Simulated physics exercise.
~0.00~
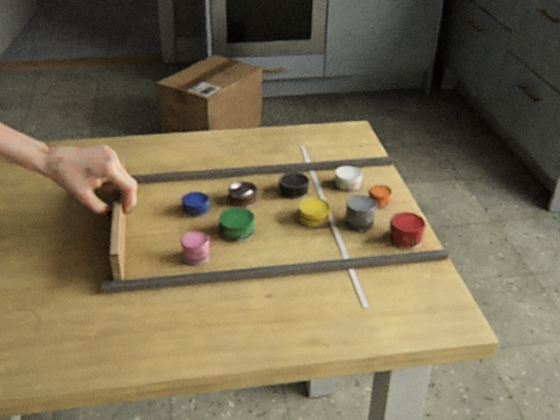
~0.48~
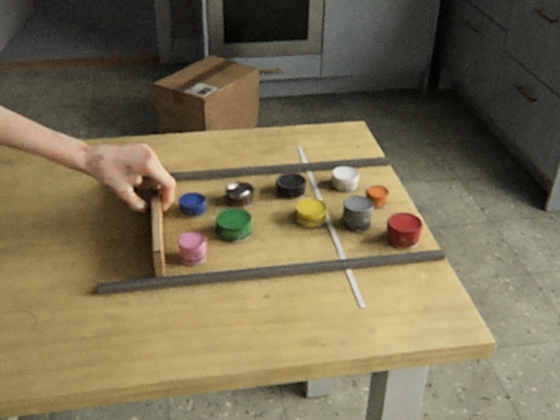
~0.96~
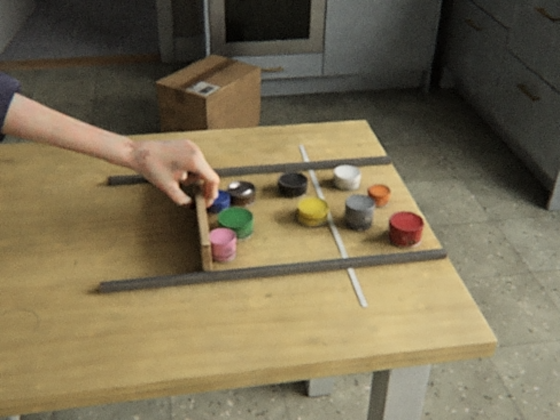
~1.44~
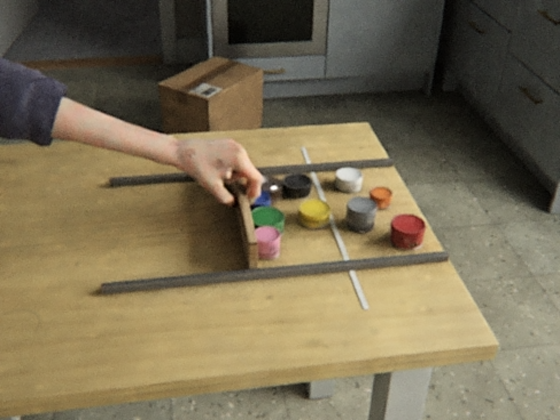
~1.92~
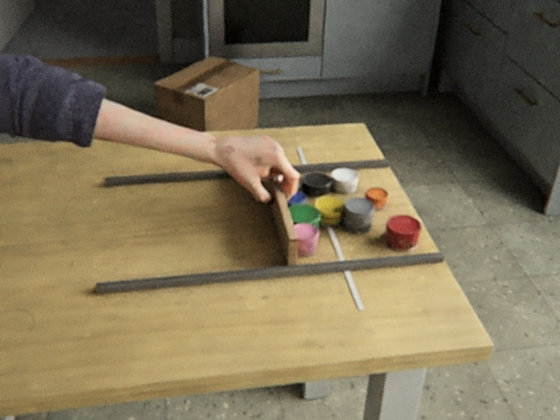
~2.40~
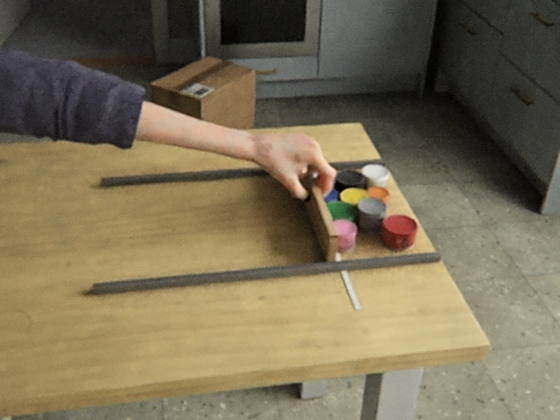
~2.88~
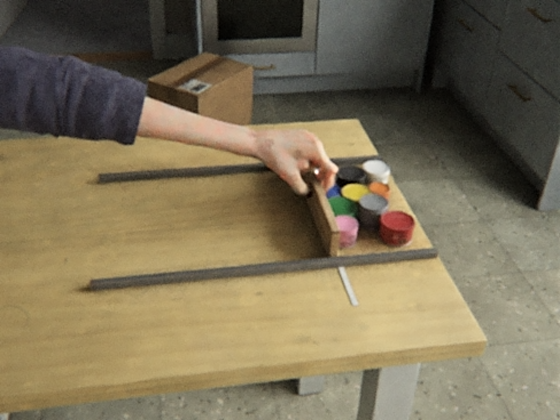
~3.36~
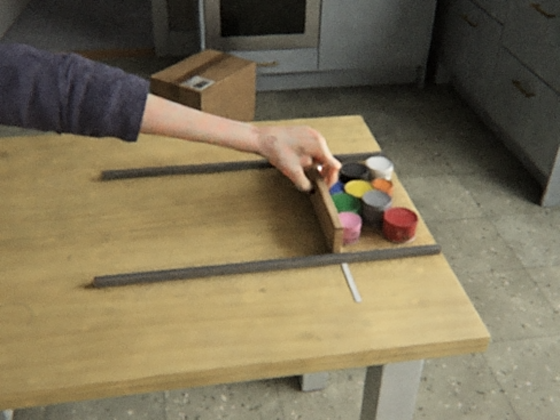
A hand slid an upright wooden board rightward between two dark strips on a table, gathering small colorful paint pots and pushing them into a tight cluster near the table's edge, then stopped around the pale tape line with every pot still on top.
